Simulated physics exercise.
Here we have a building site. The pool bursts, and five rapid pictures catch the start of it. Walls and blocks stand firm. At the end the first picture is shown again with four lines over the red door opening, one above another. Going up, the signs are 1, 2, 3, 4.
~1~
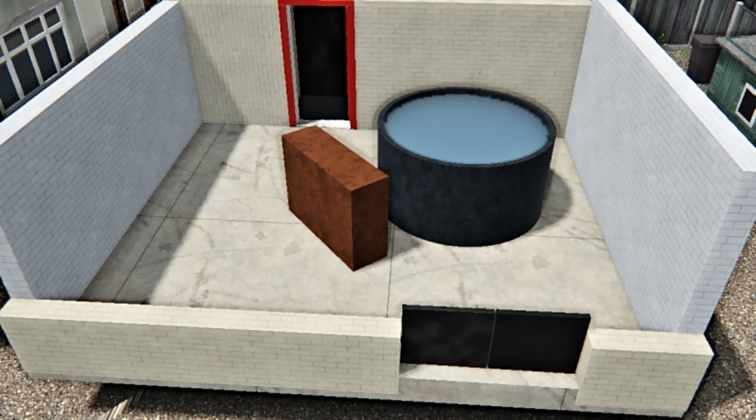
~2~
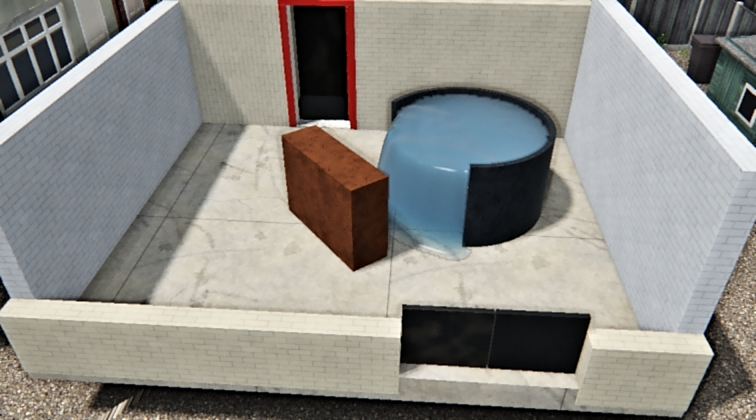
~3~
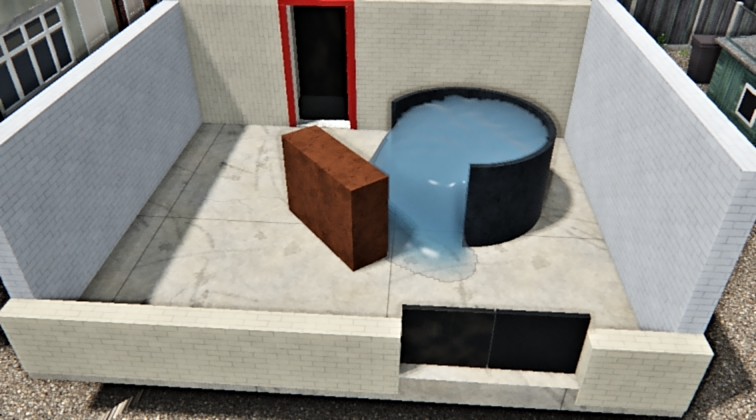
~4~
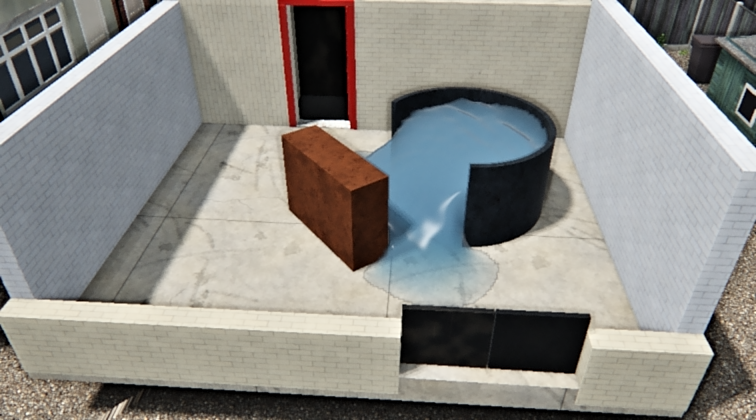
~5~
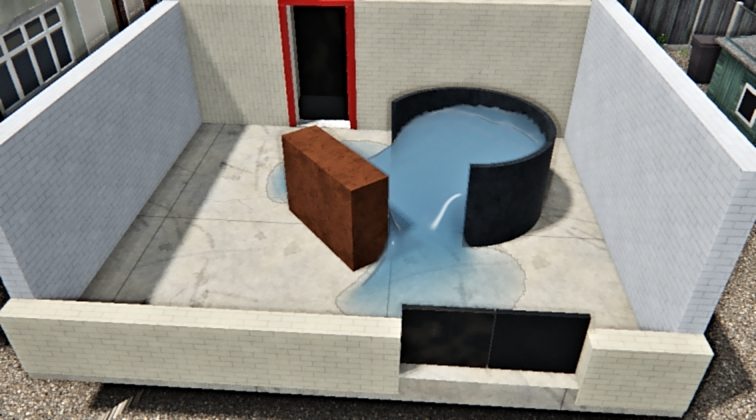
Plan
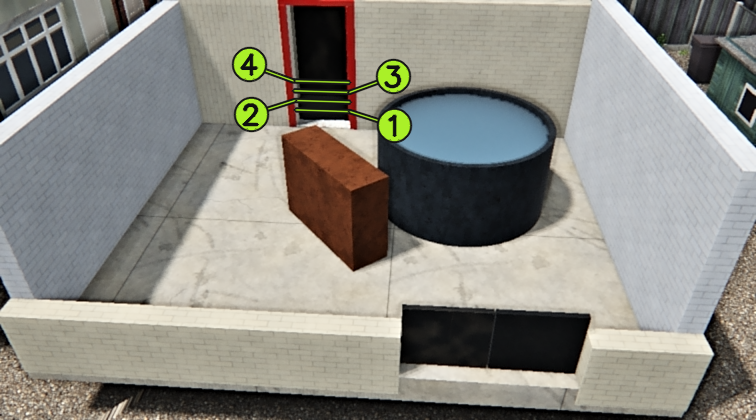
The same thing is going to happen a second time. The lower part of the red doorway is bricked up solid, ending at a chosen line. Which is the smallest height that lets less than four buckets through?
1.
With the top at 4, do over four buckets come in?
No, not at all.
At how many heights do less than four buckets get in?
All of the four.
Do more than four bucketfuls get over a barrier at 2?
No, not at all.
In lime, 1 at (322, 110); 2 at (322, 101); 3 at (321, 91); 4 at (321, 81); from the bottom up 1, 2, 3, 4.
With 1, a bucket or two gets in.
With 2, nothing gets over.
With 3, nothing gets over.
With 4, nothing gets over.
